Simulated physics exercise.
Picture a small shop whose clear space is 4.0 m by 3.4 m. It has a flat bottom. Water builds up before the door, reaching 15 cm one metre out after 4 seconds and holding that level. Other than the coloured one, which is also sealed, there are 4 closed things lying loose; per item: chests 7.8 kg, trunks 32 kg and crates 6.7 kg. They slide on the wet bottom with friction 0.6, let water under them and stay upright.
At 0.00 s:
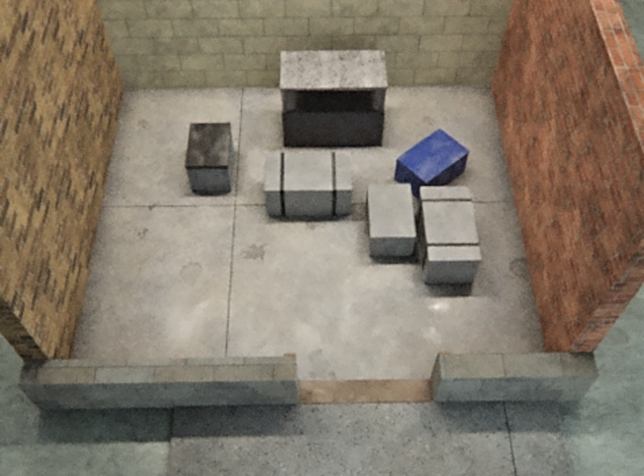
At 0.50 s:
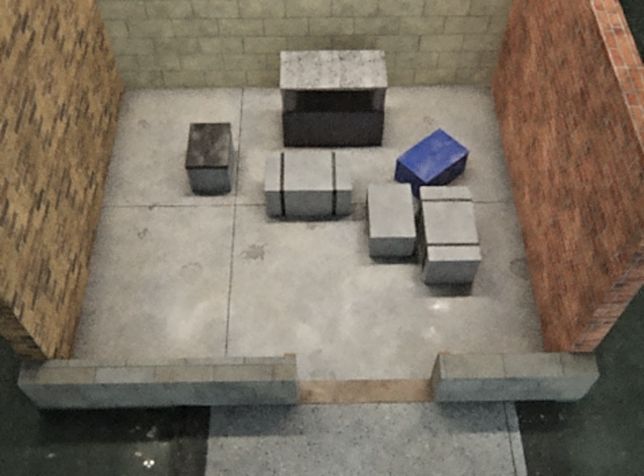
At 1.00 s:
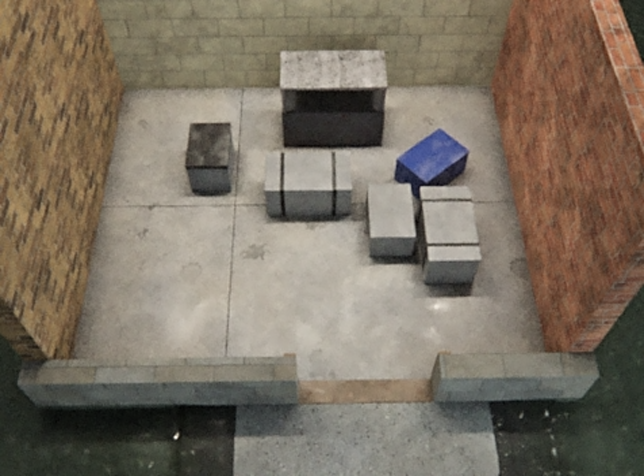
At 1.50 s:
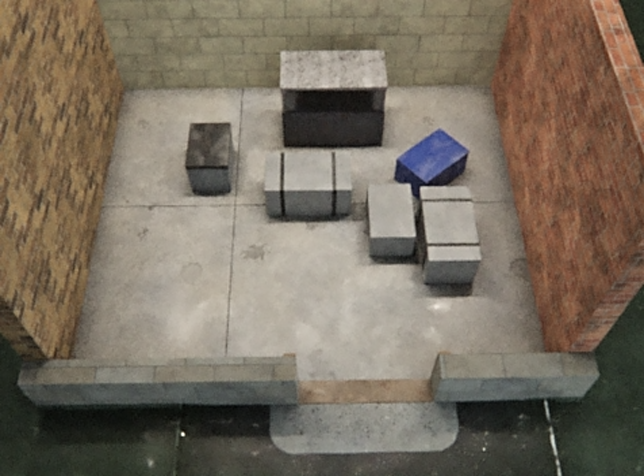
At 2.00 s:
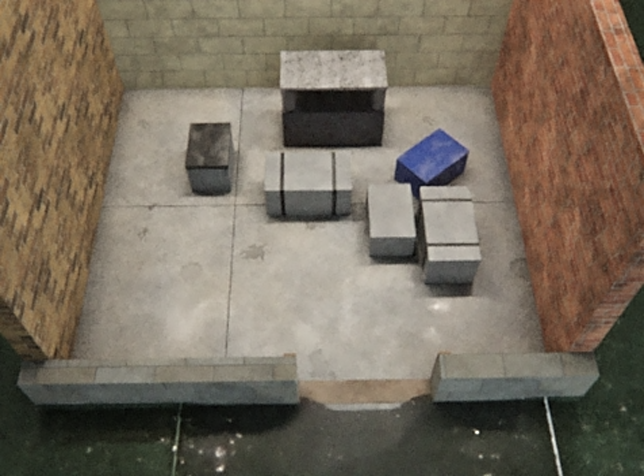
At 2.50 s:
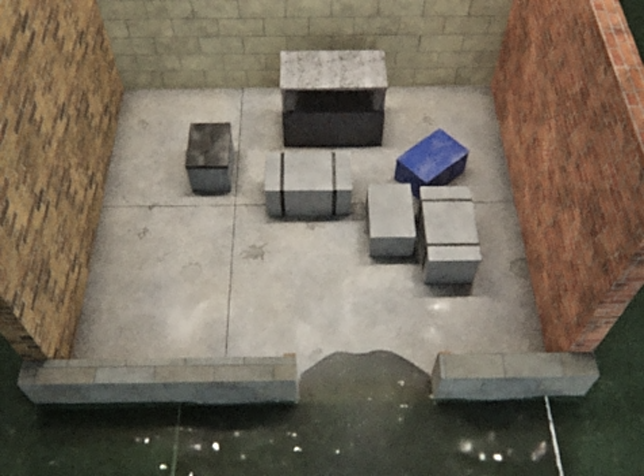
In a small walled shop, dark water closes in outside and just enters the doorway.
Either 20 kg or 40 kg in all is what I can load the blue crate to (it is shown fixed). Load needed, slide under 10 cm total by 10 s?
Small.
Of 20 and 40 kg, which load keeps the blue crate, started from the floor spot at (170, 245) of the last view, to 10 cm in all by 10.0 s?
Note: Both OK.
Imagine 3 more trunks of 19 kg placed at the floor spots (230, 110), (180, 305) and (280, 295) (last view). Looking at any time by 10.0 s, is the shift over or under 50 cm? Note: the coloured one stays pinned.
In that order: Within it, within it, beyond it.
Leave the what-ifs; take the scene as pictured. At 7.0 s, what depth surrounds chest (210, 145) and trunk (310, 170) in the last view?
Some 3 cm at the first, some 6 cm at the second.
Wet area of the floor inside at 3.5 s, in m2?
That flooded area is roughly 1.5 m2.
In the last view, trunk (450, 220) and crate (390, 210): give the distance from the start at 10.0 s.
One is off by 0 cm, the other by 80 cm, in the order asked.
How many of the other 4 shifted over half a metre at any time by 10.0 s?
The number is 1.
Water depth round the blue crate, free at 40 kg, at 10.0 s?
Close to 4 cm deep.
After 3.5 s the blue crate would be 0 cm from its start with 20 kg and 0 cm from its start with 40 kg; 0 cm of water round it then.
After 4.5 s the blue crate would be 0 cm from its start with 20 kg and 0 cm from its start with 40 kg; 0 cm of water round it then.
After 7.0 s the blue crate would be 0 cm from its start with 20 kg and 0 cm from its start with 40 kg; 4 cm of water round it then.
After 10.0 s the blue crate would be 0 cm from its start with 20 kg and 0 cm from its start with 40 kg; 4 cm of water round it then.
